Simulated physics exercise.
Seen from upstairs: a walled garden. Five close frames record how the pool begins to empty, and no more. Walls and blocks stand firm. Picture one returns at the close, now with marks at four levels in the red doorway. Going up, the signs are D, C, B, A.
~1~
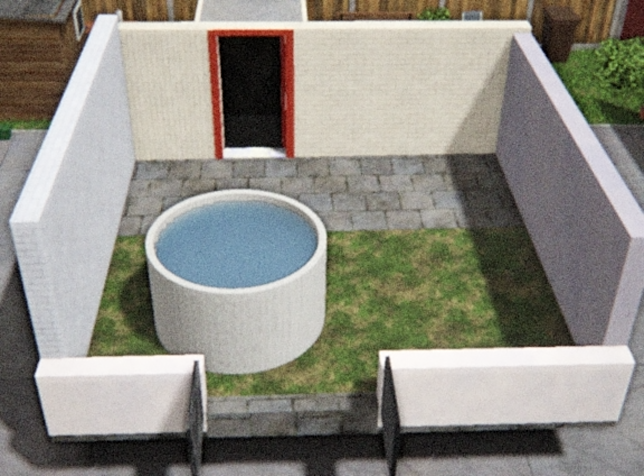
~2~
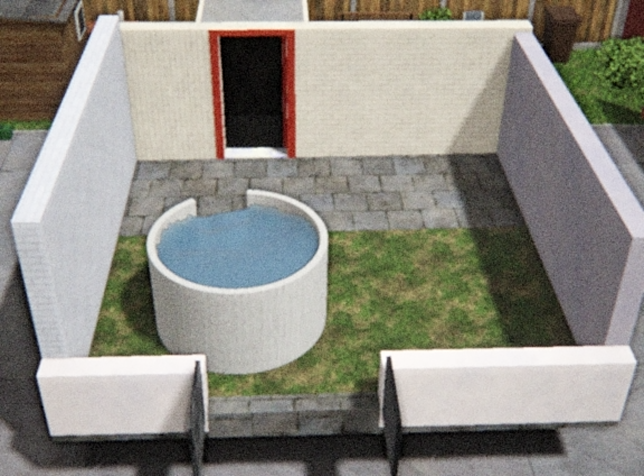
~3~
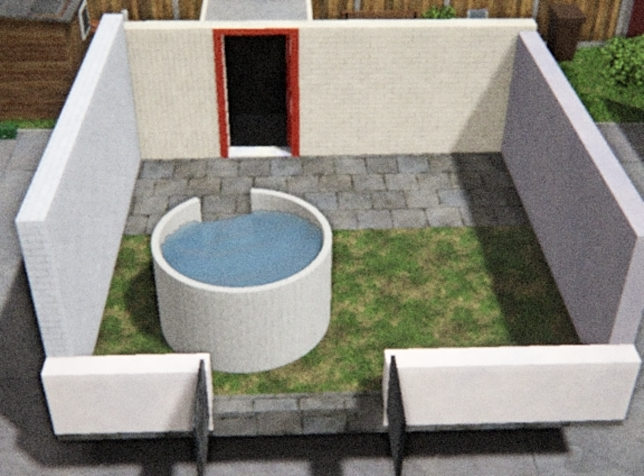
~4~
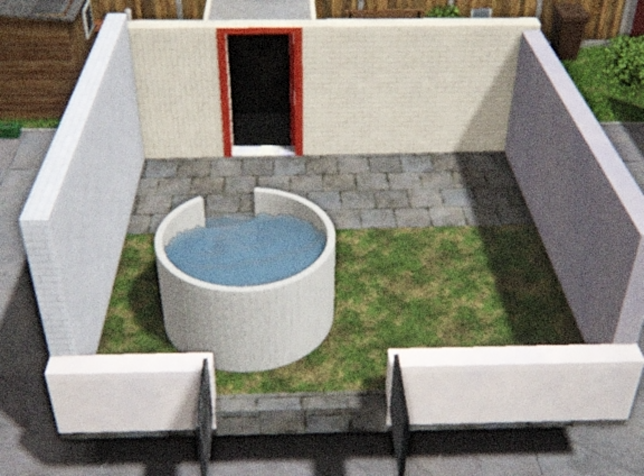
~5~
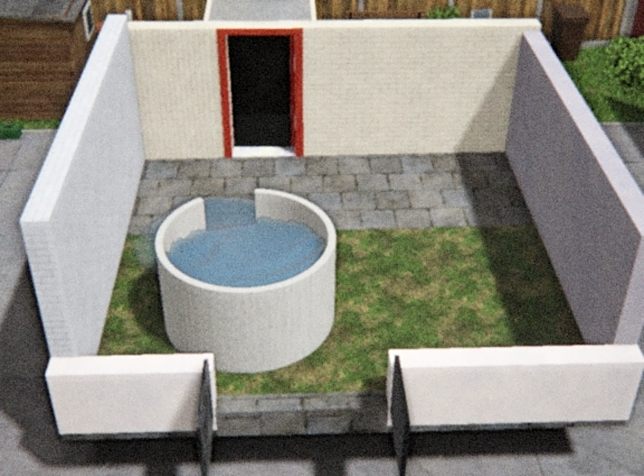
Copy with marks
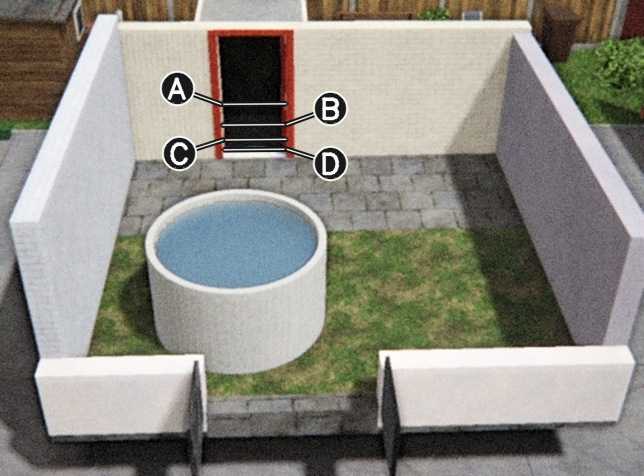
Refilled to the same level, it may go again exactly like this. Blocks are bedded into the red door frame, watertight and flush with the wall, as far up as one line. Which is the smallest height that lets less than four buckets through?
The answer is mark C.
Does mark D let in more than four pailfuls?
Yes, that goes wrong.
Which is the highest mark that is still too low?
The answer is D.
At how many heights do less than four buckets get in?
Three of the four.
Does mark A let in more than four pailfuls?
No, not at all.
On the marked copy, A at (253, 104); B at (254, 124); C at (254, 139); D at (255, 149); from the bottom up D, C, B, A.
Choosing A, nothing gets over.
Choosing B, nothing gets over.
Choosing C, a splash gets over, under a bucket.
Choosing D, some 20 bucketfuls get in.
